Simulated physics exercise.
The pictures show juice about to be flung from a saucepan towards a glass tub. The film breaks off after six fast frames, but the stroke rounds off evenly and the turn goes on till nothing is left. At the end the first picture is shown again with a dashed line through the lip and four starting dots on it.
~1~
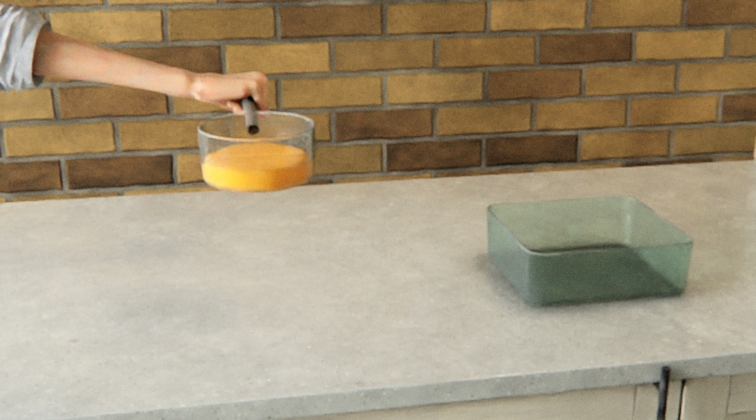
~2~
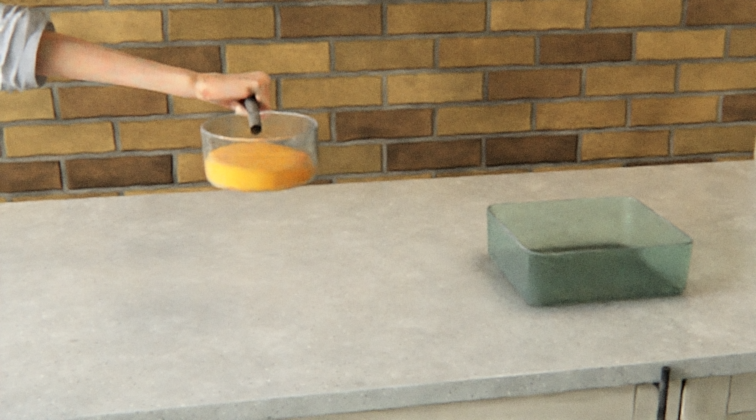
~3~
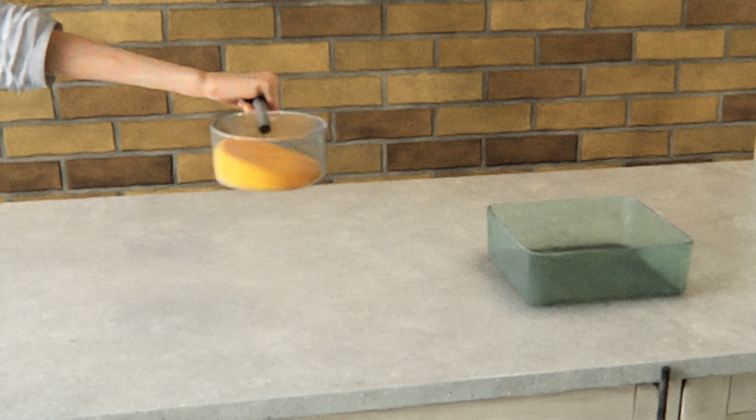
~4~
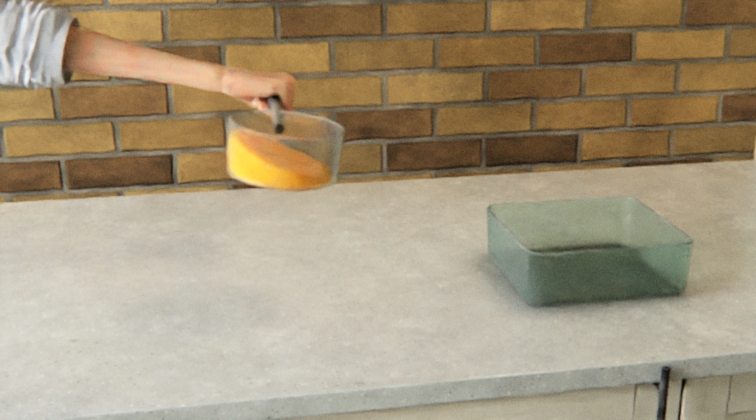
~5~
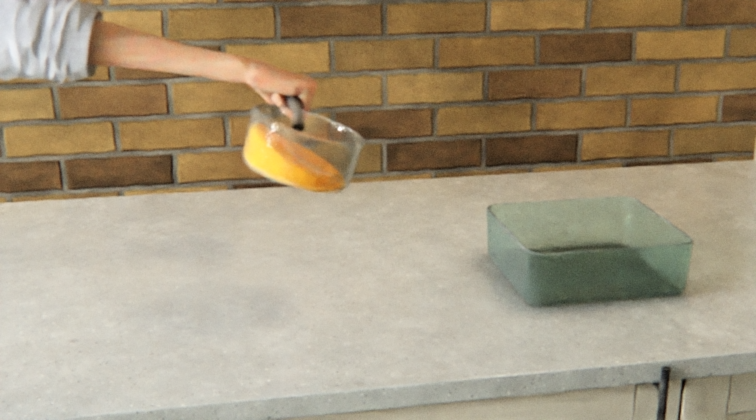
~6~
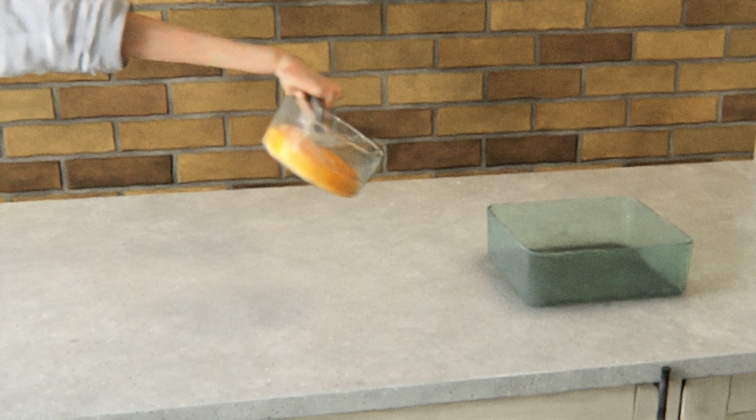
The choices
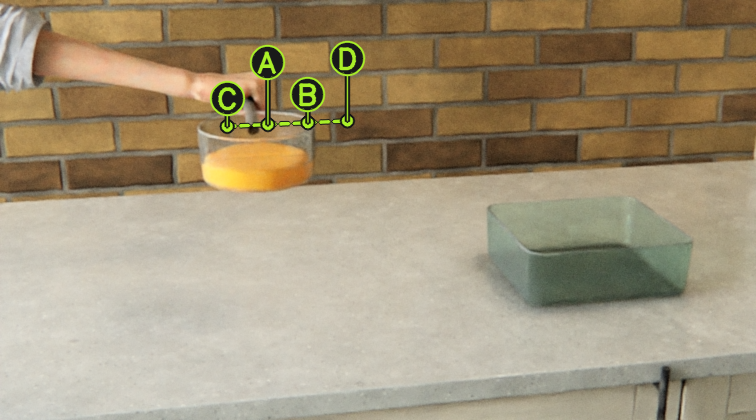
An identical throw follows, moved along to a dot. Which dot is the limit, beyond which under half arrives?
I would pick dot D.
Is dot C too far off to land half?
Yes, it does.
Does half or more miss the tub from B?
Yes.
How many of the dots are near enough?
One of the four.
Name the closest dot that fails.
B it is.
On the marked copy, A at (267, 124); B at (307, 122); C at (227, 126); D at (347, 120).
Choosing A, about 1 % lands in the tub, 96 % falls short and 3 % goes beside or beyond.
Choosing B, about 28 % lands in the tub, 64 % falls short and 8 % goes beside or beyond.
Choosing C, about 0 % lands in the tub, 100 % falls short.
Choosing D, about 66 % lands in the tub, 20 % falls short and 14 % goes beside or beyond.
